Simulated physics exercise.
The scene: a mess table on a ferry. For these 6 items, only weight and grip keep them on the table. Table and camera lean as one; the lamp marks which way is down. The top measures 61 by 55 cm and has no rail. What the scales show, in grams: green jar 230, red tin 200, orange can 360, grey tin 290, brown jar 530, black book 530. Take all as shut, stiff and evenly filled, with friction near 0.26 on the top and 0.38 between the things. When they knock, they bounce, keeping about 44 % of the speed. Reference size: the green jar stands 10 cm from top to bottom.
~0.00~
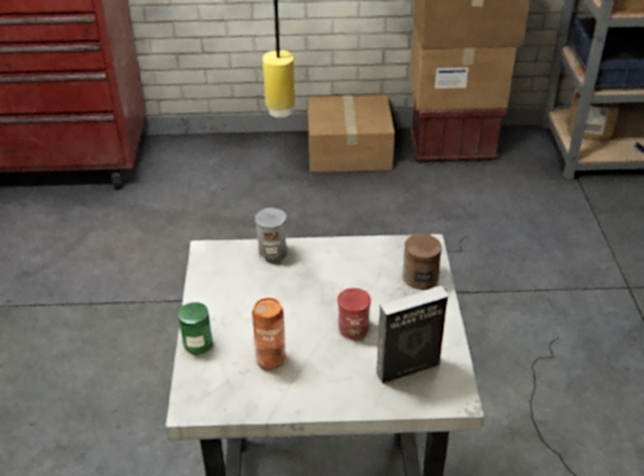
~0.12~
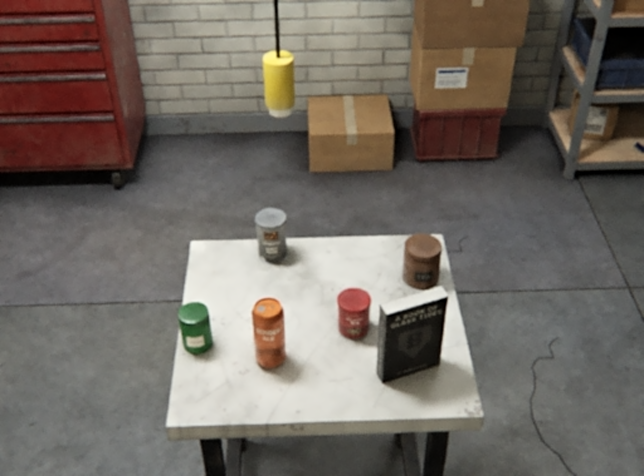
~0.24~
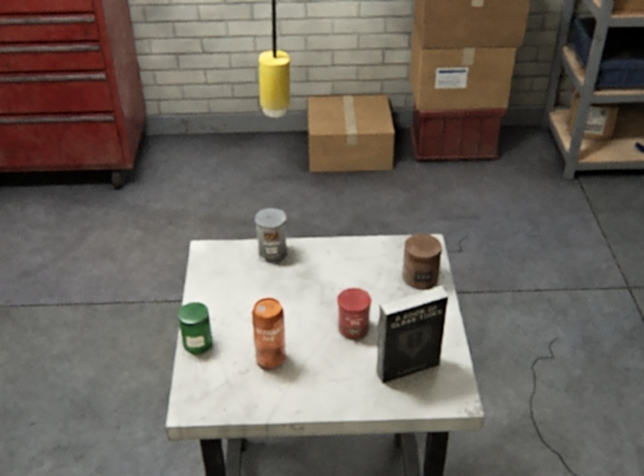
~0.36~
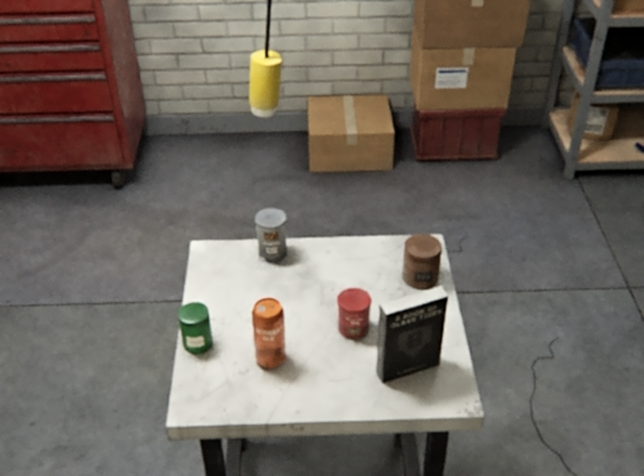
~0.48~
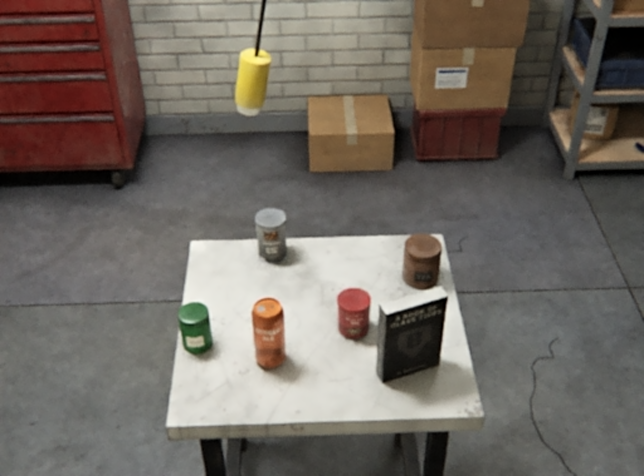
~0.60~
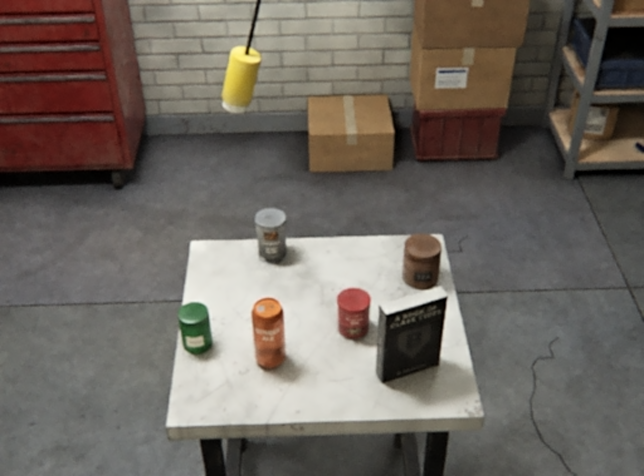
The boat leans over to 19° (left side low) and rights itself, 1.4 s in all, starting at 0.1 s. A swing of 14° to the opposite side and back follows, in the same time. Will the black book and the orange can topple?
The black book is still upright, the orange can is still upright.
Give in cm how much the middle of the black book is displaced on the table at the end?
I'd put it at about 10 centimetres.
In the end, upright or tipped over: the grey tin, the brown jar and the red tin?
Final state - grey tin: Remains on its base; brown jar: Remains on its base; red tin: Remains on its base.
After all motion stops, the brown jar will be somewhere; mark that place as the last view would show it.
Roughly at (382, 263) in the last picture.
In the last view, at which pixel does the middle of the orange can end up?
Around pixel (225, 335).
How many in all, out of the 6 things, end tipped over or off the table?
1.
By 1.00 s, floor tilted 15°, left side down; green jar now off the table; black book 5 cm from its spot near (386, 337); orange can 5 cm from its spot near (246, 334).
By 1.30 s, floor tilted 4°, left side down; black book 10 cm from its spot near (362, 338); orange can 9 cm from its spot near (224, 335); grey tin 9 cm from its spot.
By 1.80 s, floor tilted 6°, right side down; black book 10 cm from its spot near (362, 338); orange can 9 cm from its spot near (224, 335); red tin 9 cm from its spot.
When it is over (3.4 s), off the table and tipped over, green jar; not toppled but over 5 cm from the start, red tin, orange can, grey tin, brown jar and black book. End places, in pixels of the last picture, black book near (363, 337), orange can near (225, 335).
